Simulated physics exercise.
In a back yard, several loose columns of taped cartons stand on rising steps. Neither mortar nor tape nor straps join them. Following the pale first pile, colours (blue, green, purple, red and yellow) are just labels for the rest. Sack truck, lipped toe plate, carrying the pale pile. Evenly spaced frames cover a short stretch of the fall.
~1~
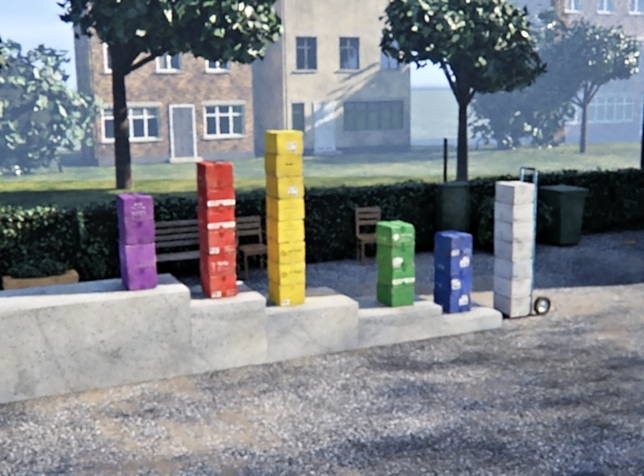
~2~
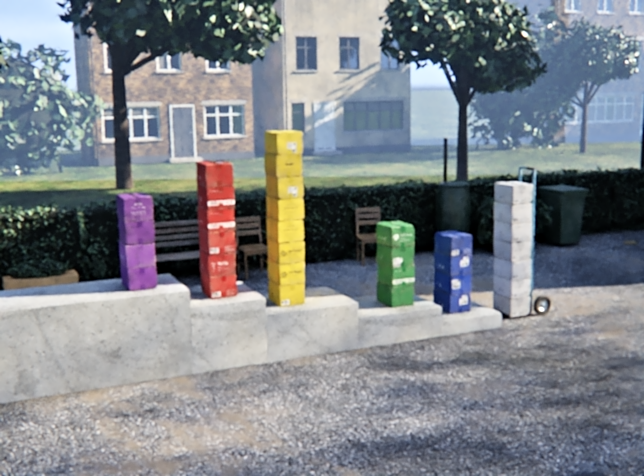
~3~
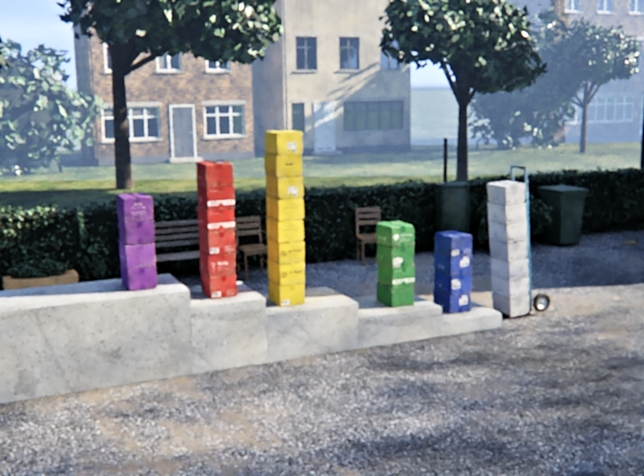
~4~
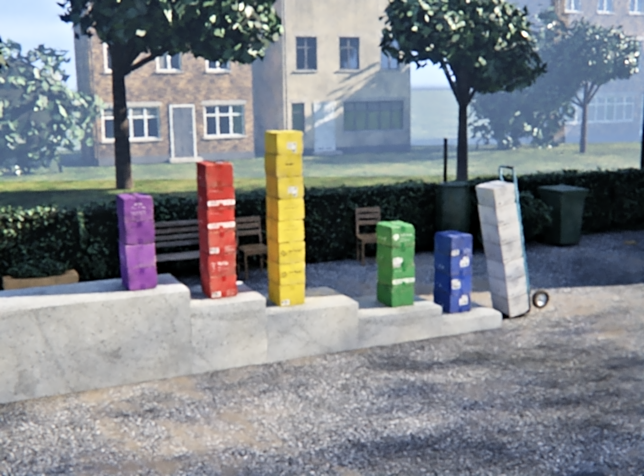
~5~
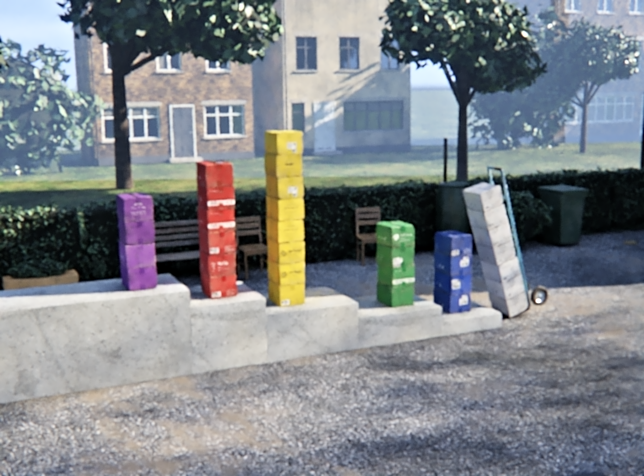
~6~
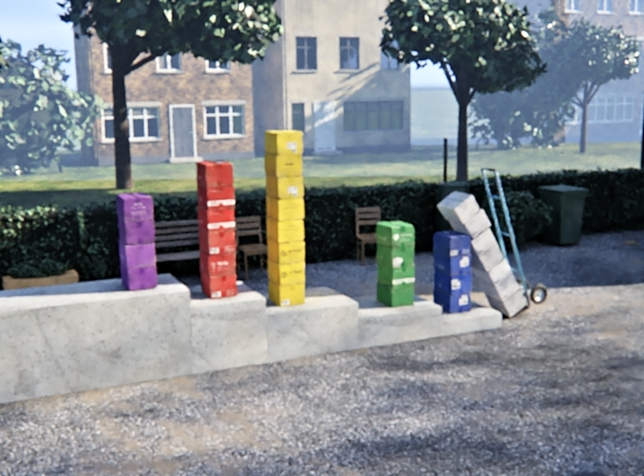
A hand truck holding a tall white stack of boxes rocked slowly to the left beside rows of colored stacks on stone steps, and the white boxes leaned further and further toward the blue ones.
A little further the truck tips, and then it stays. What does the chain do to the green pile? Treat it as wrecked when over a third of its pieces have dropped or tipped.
It knocks it over.
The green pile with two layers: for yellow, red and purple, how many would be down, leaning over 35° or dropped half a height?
By colour, I'd count yellow 0, red 0, purple 0.
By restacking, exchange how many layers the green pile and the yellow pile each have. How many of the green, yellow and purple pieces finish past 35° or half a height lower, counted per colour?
The result reads green 8, then yellow 3, then purple 4.
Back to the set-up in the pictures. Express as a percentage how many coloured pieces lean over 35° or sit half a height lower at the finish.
I'd reckon near 30 in a hundred.
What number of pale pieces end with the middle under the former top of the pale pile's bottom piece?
Count: 1.
Just after the last frame, 7 of the pale pile down; none of the 4 green cartons down (0 of 26 in all colours); top green carton unmoved; top blue carton tilted barely.
A moment on, 7 of the pale pile down; none of the 4 green cartons down (0 of 26 in all colours); top green carton moved a little; top blue carton tilted clearly.
Further on, 7 of the pale pile down; none of the 4 green cartons down (3 of 26 in all colours); top green carton tilted a little; top blue carton tilted clearly, half its height lower.
Then, 7 of the pale pile down; 4 of the 4 green cartons down (8 of 26 in all colours); top green carton tilted steeply, some two heights lower; top blue carton tilted steeply, about its own height lower.
When it is over, 7 of the pale pile down; 4 of the 4 green cartons down (8 of 26 in all colours); top green carton on its side; top blue carton tilted well over, about its own height lower. In pixels of the last frame, middles, top green carton near (312, 286), top blue carton near (399, 270).
